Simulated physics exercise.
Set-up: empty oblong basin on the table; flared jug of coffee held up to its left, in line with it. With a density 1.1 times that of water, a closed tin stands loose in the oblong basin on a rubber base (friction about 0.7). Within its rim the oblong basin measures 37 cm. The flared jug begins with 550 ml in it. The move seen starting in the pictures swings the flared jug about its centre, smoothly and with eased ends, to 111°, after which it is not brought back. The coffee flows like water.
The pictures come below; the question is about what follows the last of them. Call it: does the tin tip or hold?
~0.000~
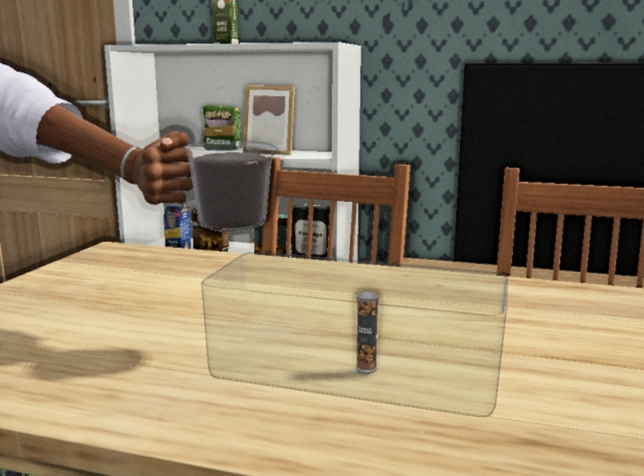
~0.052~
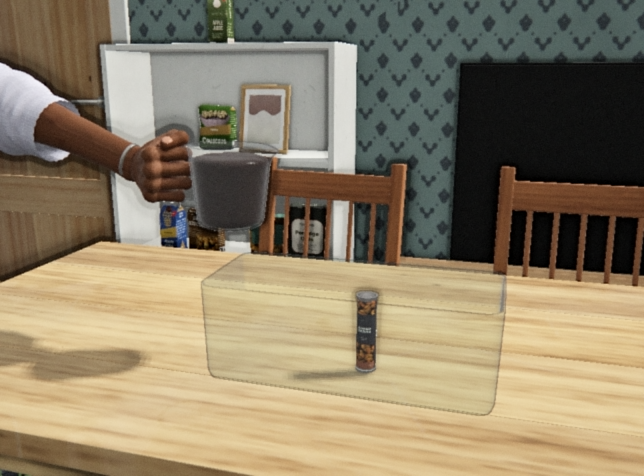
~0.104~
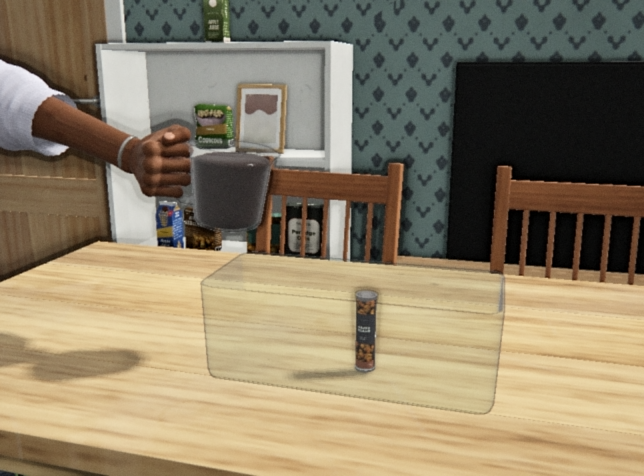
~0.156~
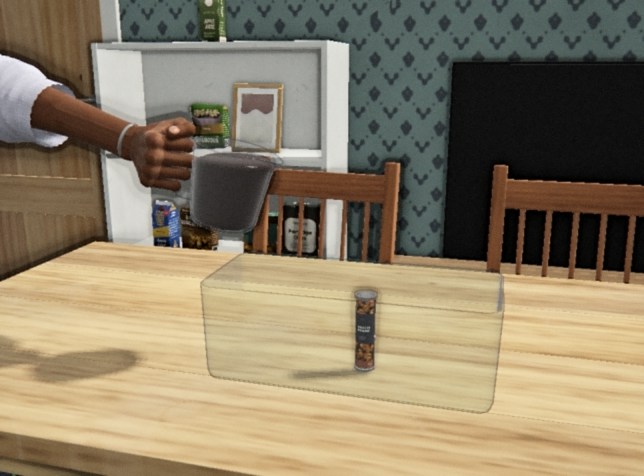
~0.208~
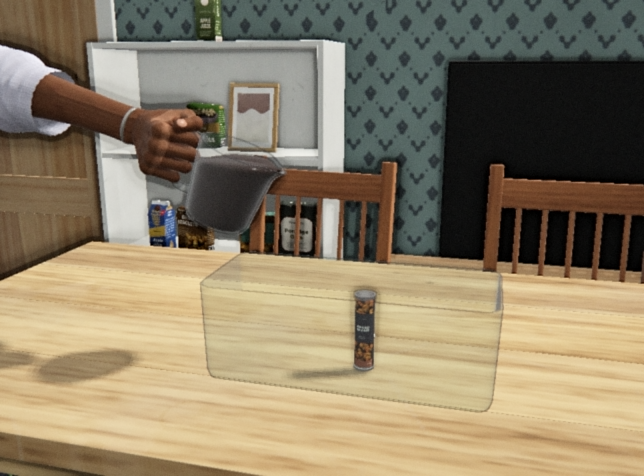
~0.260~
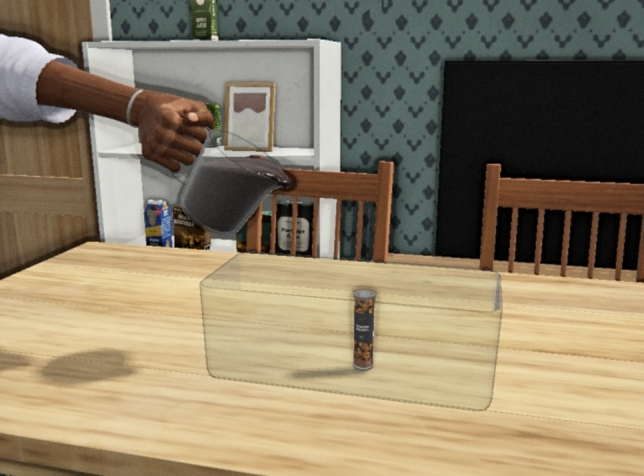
It holds.
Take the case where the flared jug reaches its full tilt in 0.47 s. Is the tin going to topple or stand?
The tin would stay balanced.
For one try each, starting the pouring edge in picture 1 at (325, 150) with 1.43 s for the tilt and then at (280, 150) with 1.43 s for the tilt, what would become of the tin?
Trial 1 - tin tips; trial 2 - tin stays standing.
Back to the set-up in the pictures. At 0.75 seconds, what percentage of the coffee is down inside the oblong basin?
My estimate is about 90 percent.
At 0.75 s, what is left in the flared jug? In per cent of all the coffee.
Around 5 in a hundred is still there.
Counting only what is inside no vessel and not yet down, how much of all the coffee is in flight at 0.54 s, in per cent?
About 24 per cent.
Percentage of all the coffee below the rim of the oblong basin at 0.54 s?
32 %, roughly.
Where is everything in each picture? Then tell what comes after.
It leans 0°; its right rim is at (278, 149); the coffee meets the walls at (199, 156) and (269, 159); the oblong basin's rim runs from (224, 268) to (506, 295); the tin's top is at (368, 299), in the first picture.
It leans 2°; its right rim is at (278, 151); the coffee meets the walls at (198, 156) and (268, 160), in the second picture.
It leans 6°; its right rim is at (280, 155); the coffee meets the walls at (199, 155) and (269, 161), in the third picture.
It leans 13°; its right rim is at (283, 162); the coffee meets the walls at (202, 156) and (273, 164), in the fourth picture.
It leans 22°; its right rim is at (286, 173); the coffee meets the walls at (202, 160) and (280, 167), in the fifth picture.
It leans 34°; its right rim is at (287, 185); the coffee meets the walls at (199, 170) and (280, 175); 2 per cent is over the edge, in the sixth picture.
By 0.54 s the tilt is 98° and 43 per cent is still to pour; the tin stands where it began.
By 0.75 s the tilt is 111° and 5 per cent is still to pour; the tin stands where it began.
By 0.96 s the tilt is 111° and 0 per cent is still to pour; the tin stands where it began.
By 1.20 s the tilt is 111° and 0 per cent is still to pour; the tin stands where it began.
At rest the tin stands where it began.
